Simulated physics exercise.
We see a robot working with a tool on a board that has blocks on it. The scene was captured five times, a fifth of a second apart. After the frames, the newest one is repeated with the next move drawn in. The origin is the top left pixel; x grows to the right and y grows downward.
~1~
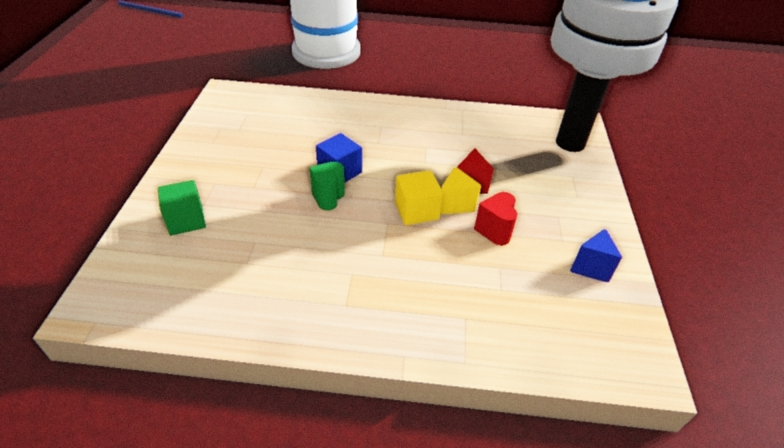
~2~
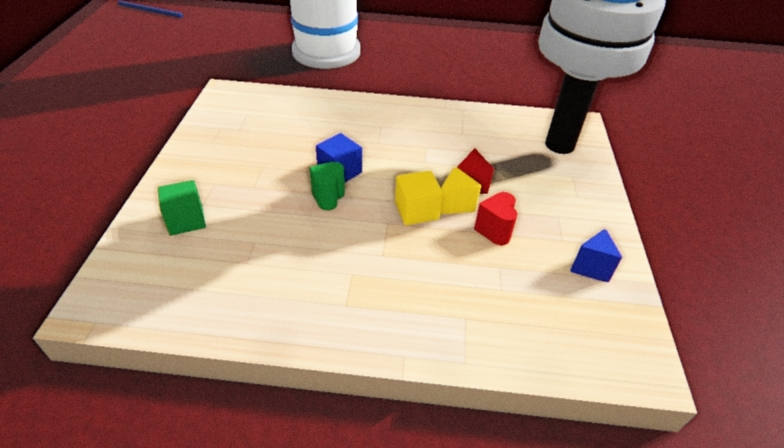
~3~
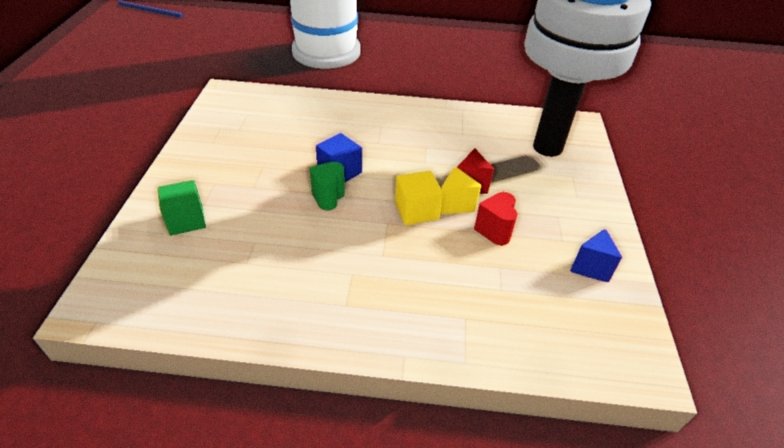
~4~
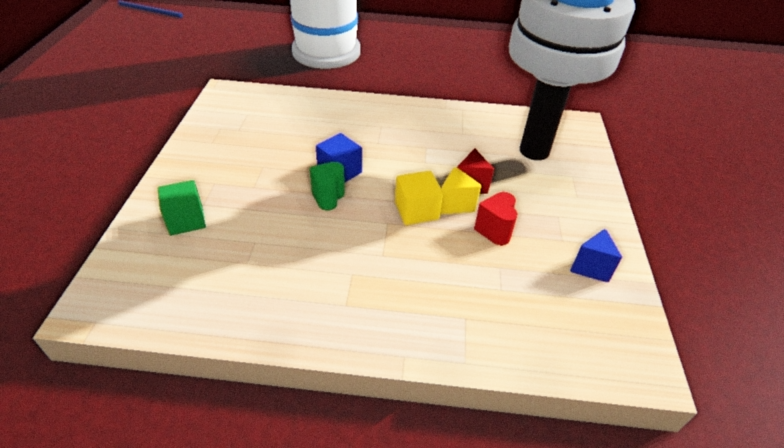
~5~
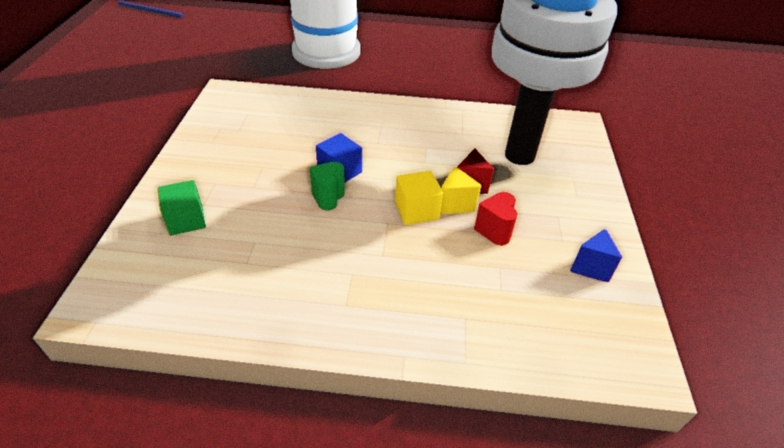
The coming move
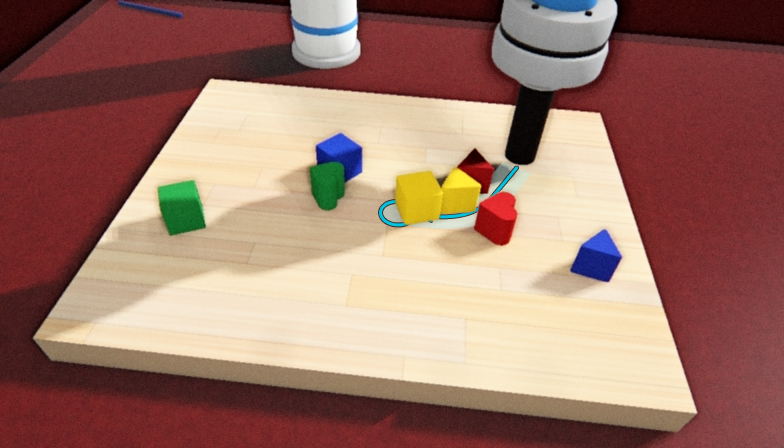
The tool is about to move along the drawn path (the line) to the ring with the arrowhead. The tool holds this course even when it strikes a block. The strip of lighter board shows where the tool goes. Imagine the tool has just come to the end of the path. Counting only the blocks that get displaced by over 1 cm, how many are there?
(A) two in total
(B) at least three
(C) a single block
B: At least three.
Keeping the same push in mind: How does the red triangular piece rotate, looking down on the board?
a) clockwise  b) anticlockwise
My answer is option a.
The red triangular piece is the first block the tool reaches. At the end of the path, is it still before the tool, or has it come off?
It slips out to the side or back.
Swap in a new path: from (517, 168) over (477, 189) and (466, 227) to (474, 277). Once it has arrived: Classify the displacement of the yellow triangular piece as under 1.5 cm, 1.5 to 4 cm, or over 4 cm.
Over 4 cm.
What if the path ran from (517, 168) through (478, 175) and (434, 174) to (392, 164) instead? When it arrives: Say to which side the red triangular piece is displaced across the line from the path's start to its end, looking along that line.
Its sideways move is to the left.
Drawn move, from (517, 168) through (494, 195) and (454, 216) to (397, 213).
On the path given first. One third of the way, tool (496, 184); red triangular piece (471, 163), turned 35° clockwise.
Two thirds of the way, tool (456, 205); yellow square piece (395, 186), turned 50° clockwise; yellow triangular piece (427, 193); red triangular piece (462, 166), turned 80° clockwise.
At the end, tool (398, 201); yellow square piece (358, 181), turned 60° clockwise; yellow triangular piece (385, 205), turned 25° anticlockwise; red triangular piece (462, 166), turned 80° clockwise; red heart still.
